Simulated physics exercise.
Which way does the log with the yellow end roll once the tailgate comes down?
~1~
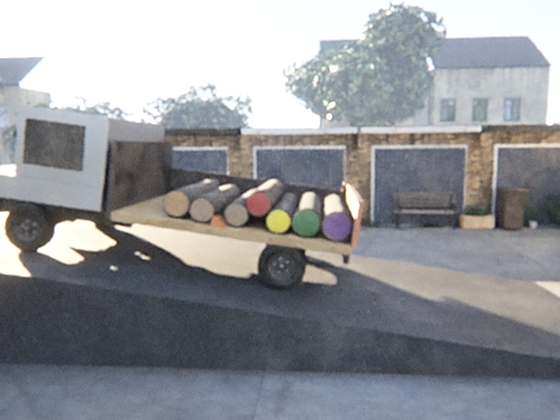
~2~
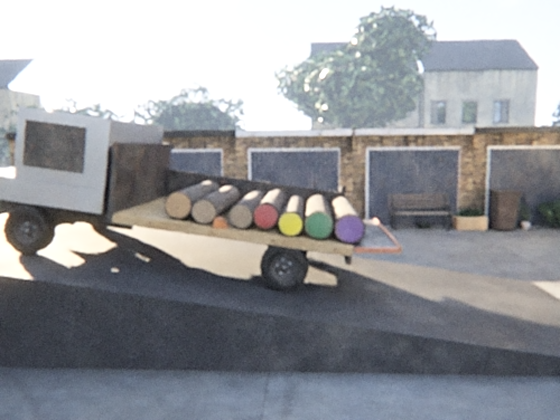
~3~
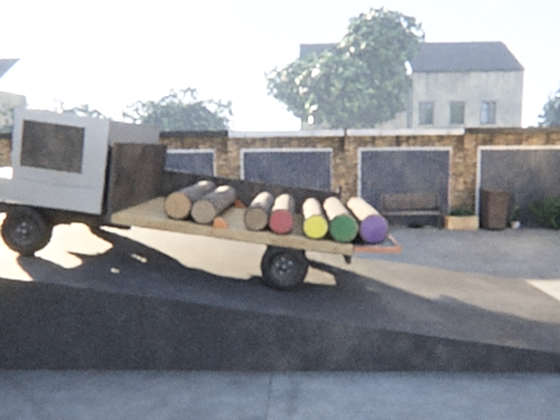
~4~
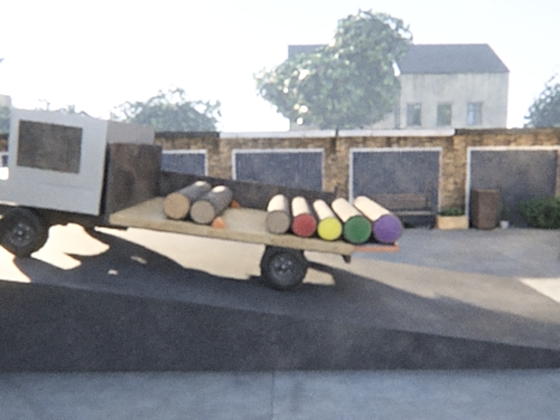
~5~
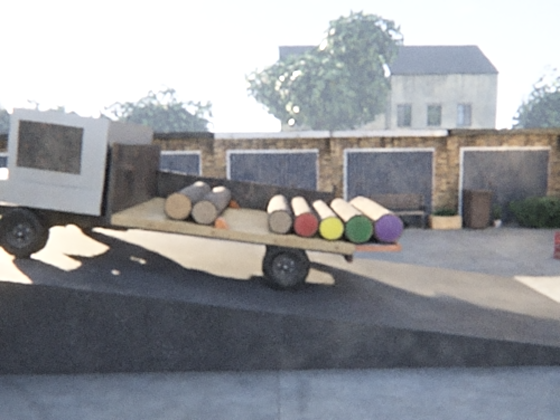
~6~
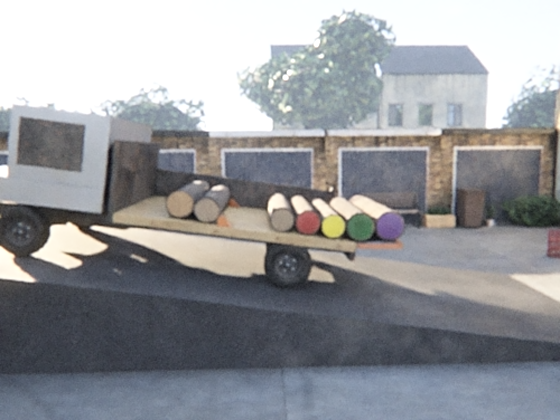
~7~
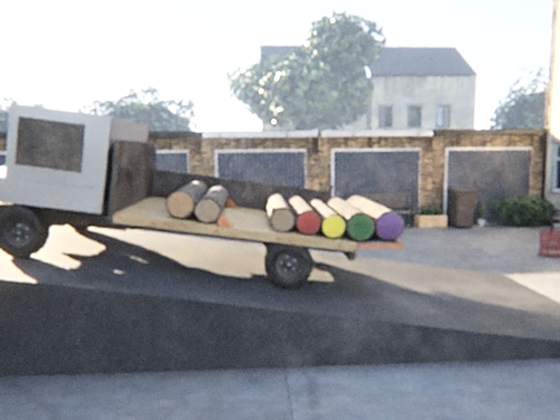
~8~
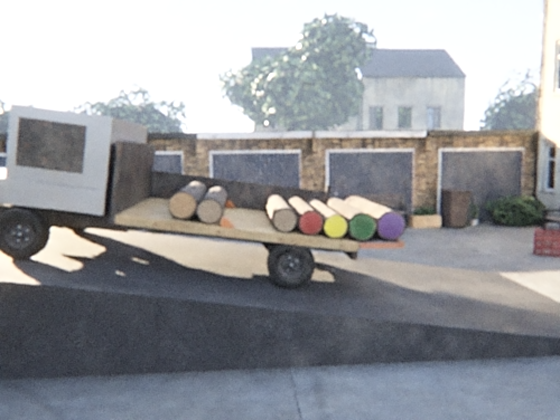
It rolls to the right, down the bed towards the lowered tailgate, and comes to rest still on the truck.
